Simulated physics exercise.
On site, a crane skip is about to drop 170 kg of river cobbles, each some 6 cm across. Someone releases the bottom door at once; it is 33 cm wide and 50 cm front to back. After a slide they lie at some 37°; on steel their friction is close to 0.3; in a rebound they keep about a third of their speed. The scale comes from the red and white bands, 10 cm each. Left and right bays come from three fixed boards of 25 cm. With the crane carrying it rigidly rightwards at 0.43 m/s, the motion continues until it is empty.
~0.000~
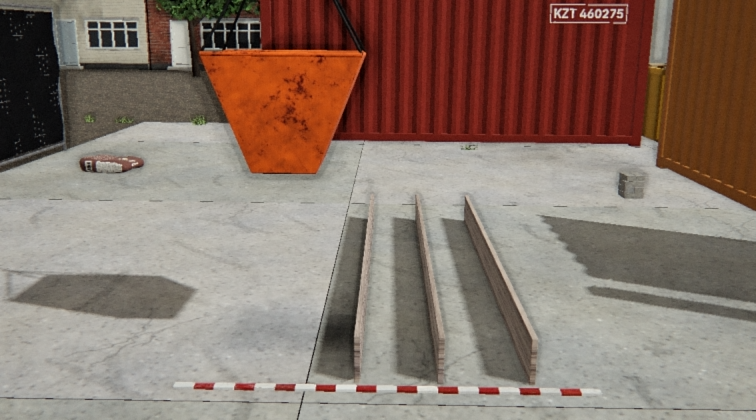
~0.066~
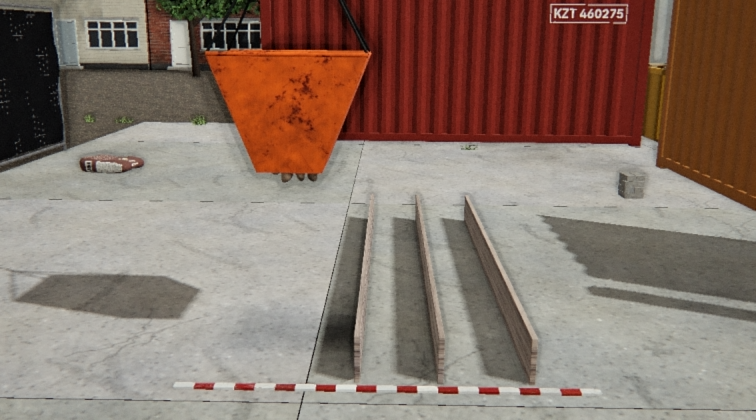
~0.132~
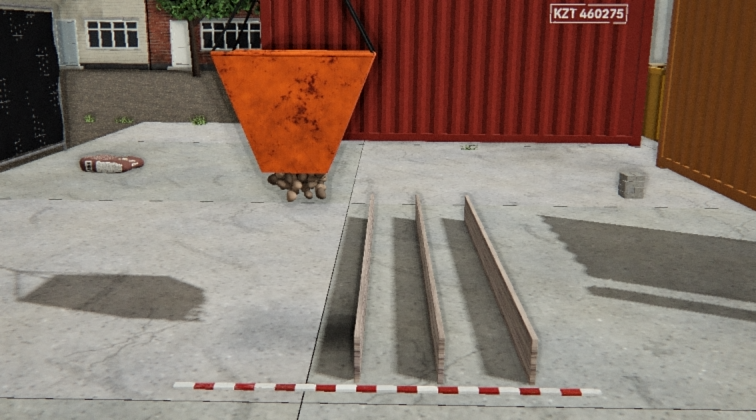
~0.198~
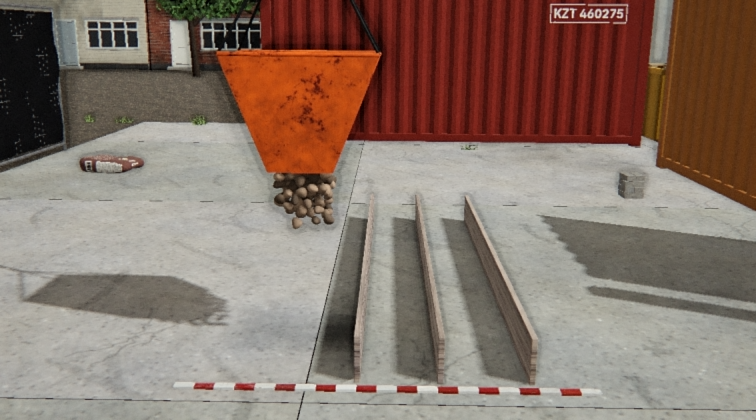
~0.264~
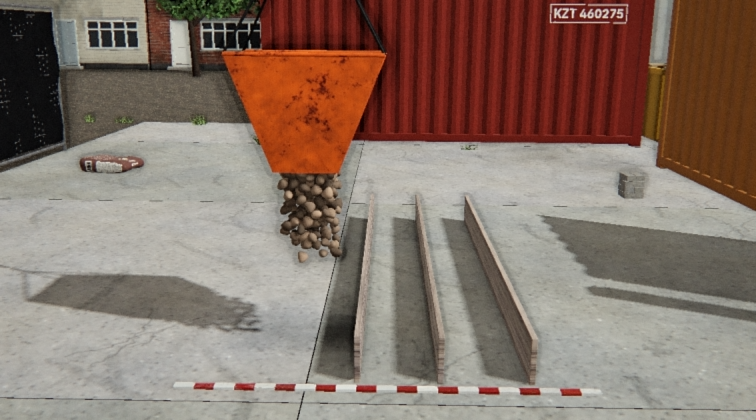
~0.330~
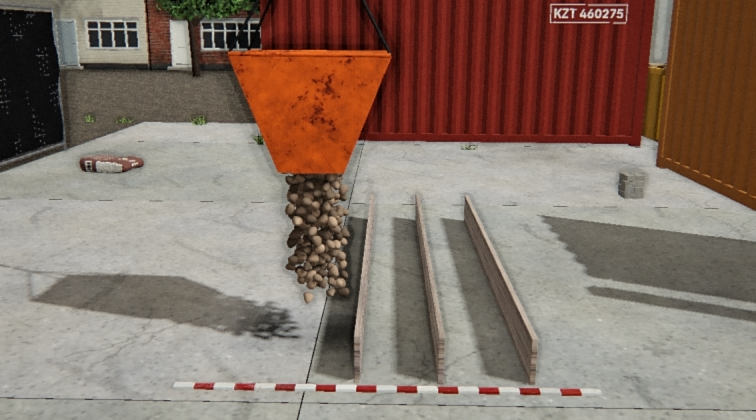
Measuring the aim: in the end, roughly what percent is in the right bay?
Roughly 0 percent.
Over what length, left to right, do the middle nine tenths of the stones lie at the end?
Width: Near 110 cm.
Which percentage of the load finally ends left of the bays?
I'd say close to 85 per cent of the load.
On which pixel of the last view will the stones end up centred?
They end up centred close to (319, 328).
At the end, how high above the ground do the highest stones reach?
About 20 cm above the ground.
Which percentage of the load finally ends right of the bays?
Around 0 in a hundred of them.
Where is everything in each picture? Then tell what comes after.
The outlet is at (283, 163); nothing has dropped yet, in the first picture.
The outlet is at (289, 163); 4 % is out, in the second picture.
Outlet at (294, 163), the stream shows down to (309, 191); 90 % still inside, in the third picture.
Outlet at (300, 163), the stream shows down to (313, 216); 80 % still inside, in the fourth picture.
Outlet at (305, 163), the stream shows down to (320, 248); 69 % still inside, in the fifth picture.
Outlet at (311, 164), the stream shows down to (326, 287); 57 % still inside, in the sixth picture.
After 0.7 s, 0 % in the crane skip, 95 % falling or lying left of the bays, 5 % falling or lying in the left bay; the stones farthest right are at (386, 308).
After 1.1 s, 0 % in the crane skip, 84 % falling or lying left of the bays, 16 % falling or lying in the left bay; the stones farthest right are at (426, 324).
After 1.7 s, 0 % in the crane skip, 84 % falling or lying left of the bays, 16 % falling or lying in the left bay; the stones farthest right are at (426, 326).
After 2.6 s, 0 % in the crane skip, 84 % falling or lying left of the bays, 16 % falling or lying in the left bay; the stones farthest right are at (426, 326).
After 4.5 s, 0 % in the crane skip, 84 % left of the bays, 16 % in the left bay; the stones farthest right are at (426, 326).
